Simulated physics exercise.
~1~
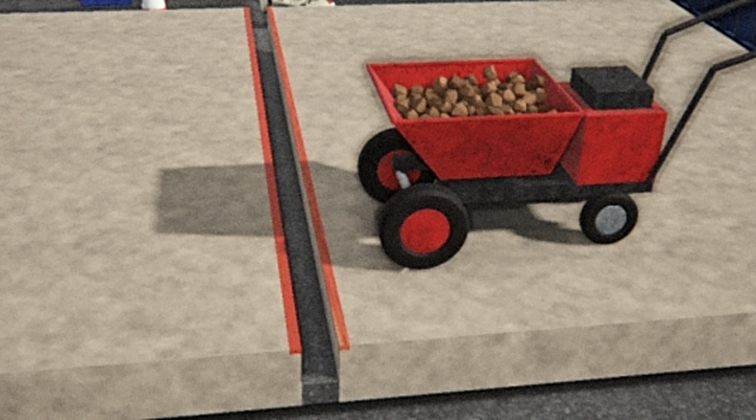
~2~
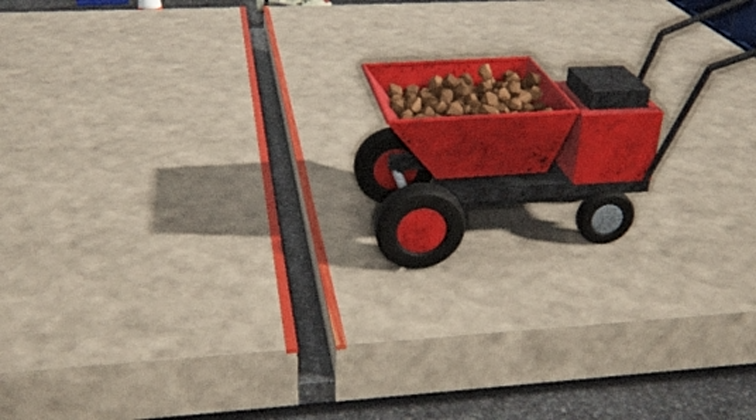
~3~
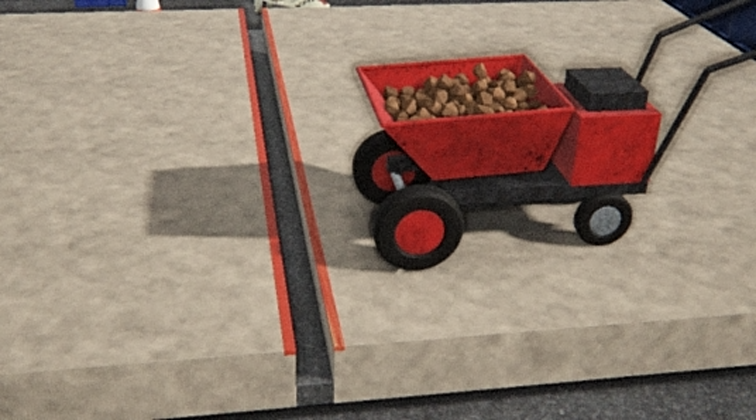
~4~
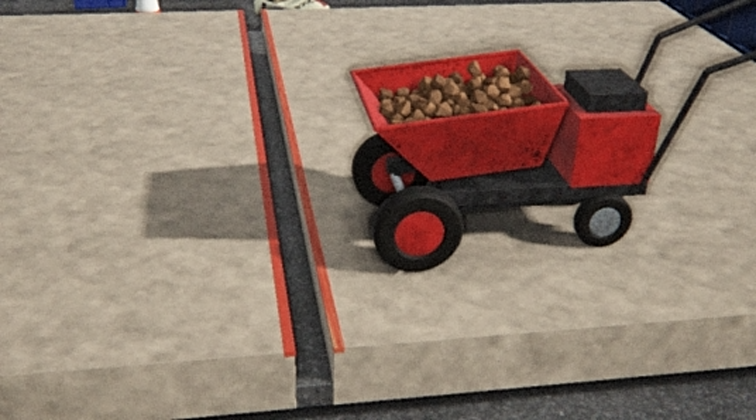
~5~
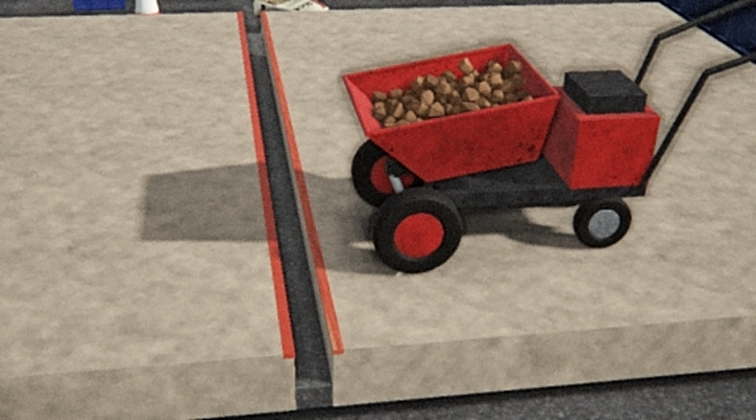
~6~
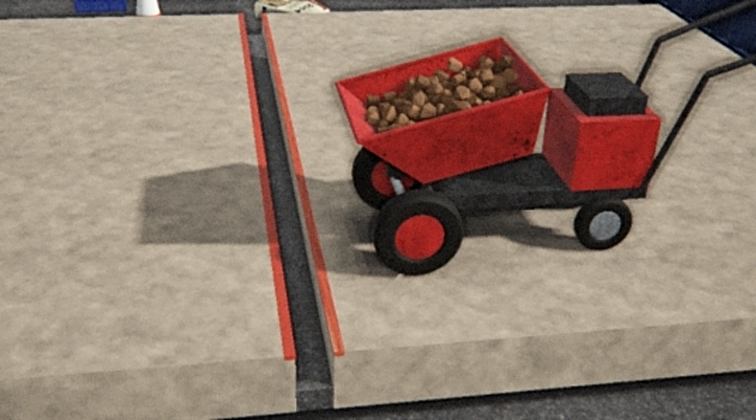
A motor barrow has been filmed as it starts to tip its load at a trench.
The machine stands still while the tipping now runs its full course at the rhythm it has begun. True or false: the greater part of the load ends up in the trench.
False.
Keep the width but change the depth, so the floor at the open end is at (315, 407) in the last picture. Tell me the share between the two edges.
I'd say roughly 20 in a hundred.
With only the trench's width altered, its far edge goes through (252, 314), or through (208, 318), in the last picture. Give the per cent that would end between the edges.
50 %, then 90 %.
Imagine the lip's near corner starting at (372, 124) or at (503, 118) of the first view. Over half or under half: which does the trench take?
Position 1 falls short of half; position 2 falls short of half.
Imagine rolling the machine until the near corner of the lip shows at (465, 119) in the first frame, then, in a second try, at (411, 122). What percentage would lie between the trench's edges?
Close to 50 in a hundred, and close to 40 in a hundred.
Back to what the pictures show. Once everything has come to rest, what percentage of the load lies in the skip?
Estimate: Near 5 %.
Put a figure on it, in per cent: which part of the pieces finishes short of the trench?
Result: Close to 0 %.
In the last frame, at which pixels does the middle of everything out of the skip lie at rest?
Around (233, 244), give or take.
Just after the last frame, skip tipped steeply; every one in the skip.
A moment on, skip tipped right over; the larger part in the skip; just a few in or heaped over the trench; roughly a quarter beyond it; about a tenth falling.
Further on, skip tipped right over; about a tenth in the skip; about a tenth in or heaped over the trench; the larger part beyond it.
When it is over, skip tipped right over; about a tenth in the skip; about a tenth in or heaped over the trench; the larger part beyond it.
